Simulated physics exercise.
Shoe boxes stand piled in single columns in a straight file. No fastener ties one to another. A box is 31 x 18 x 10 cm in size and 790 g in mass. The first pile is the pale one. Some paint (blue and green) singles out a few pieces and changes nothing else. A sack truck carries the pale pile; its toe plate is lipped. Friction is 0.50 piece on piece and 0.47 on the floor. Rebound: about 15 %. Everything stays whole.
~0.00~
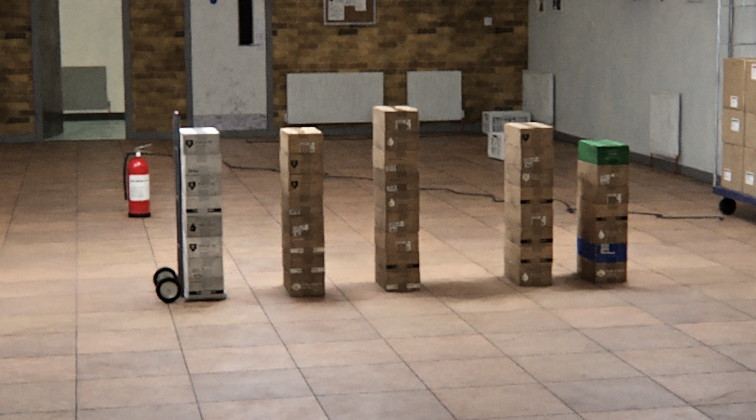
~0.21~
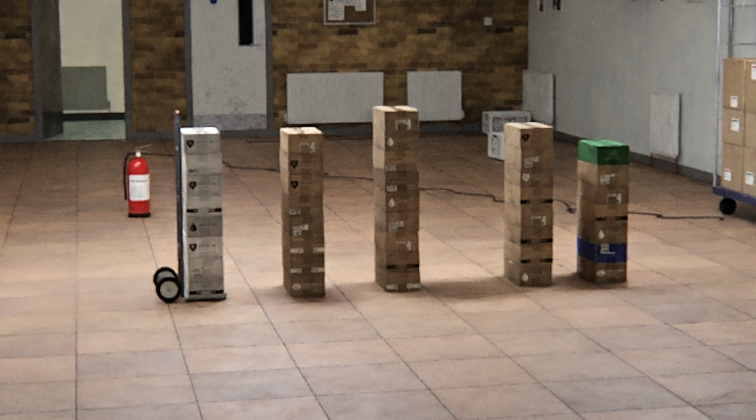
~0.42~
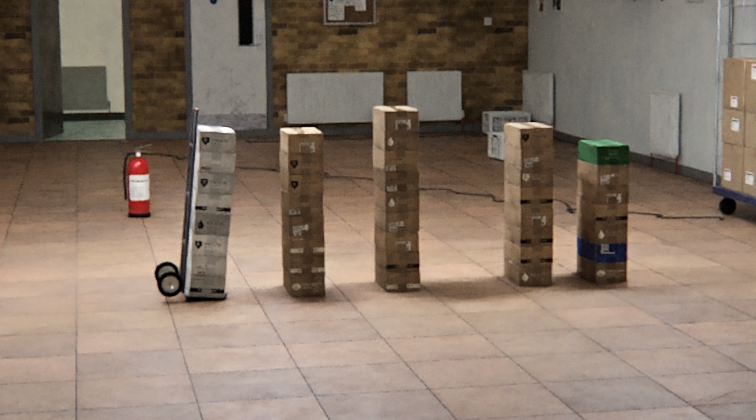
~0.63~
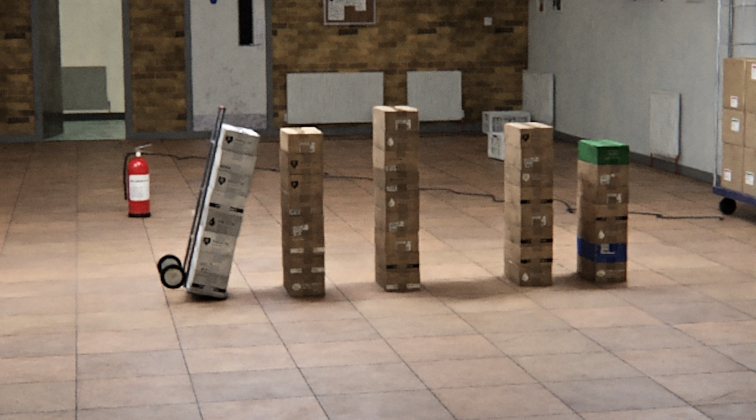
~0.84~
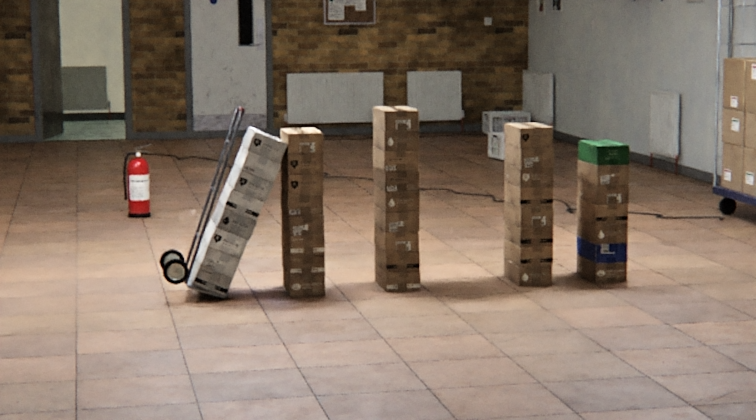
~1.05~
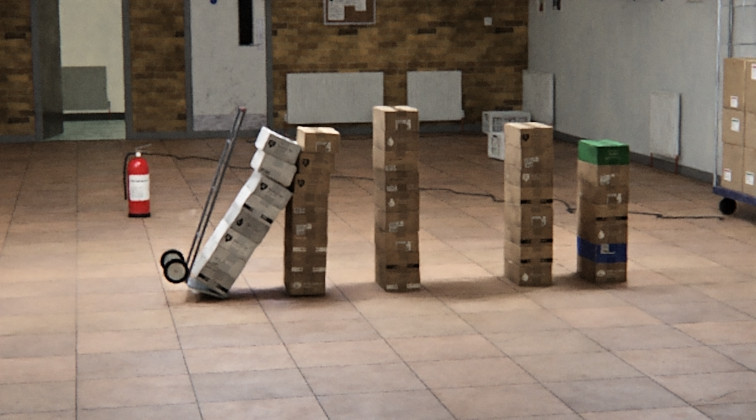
A sack truck tilts right, leaning its pale stack of boxes against a brown stack.
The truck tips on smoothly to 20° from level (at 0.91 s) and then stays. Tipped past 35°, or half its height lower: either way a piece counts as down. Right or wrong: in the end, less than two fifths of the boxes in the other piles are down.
Wrong, more than two fifths are.
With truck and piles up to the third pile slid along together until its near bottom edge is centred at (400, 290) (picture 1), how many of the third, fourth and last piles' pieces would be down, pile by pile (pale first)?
The tally would be third 9, then fourth 7, then last 7.
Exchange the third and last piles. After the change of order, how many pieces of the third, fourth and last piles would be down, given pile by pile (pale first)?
Third 7, fourth 7, last 9.
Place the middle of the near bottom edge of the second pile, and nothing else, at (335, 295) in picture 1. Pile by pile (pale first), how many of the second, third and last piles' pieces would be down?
Second 7; third 9; last 7.
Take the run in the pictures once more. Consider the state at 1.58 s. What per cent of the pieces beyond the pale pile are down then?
It's 0 percent at that point.
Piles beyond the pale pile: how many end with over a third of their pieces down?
4 altogether.
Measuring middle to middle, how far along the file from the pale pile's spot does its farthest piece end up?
Some 90 centimetres along the file.
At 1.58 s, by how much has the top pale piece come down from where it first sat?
20 cm lower.
After 1.58 s, 8 of the pale pile down; none of the 32 other boxes down, 15 disturbed.
After 2.12 s, 8 of the pale pile down; 17 of the 32 other boxes down.
After 2.94 s, 8 of the pale pile down; 31 of the 32 other boxes down; blue box 71° from how it stood, 54 mm lower; green box 69° from how it stood, 48 cm lower.
In the end (4.7 s), 8 of the pale pile down; 31 of the 32 other boxes down; green box upside down; blue box on its side. That is 97 per cent. From the last view, middles, blue box near (655, 259).
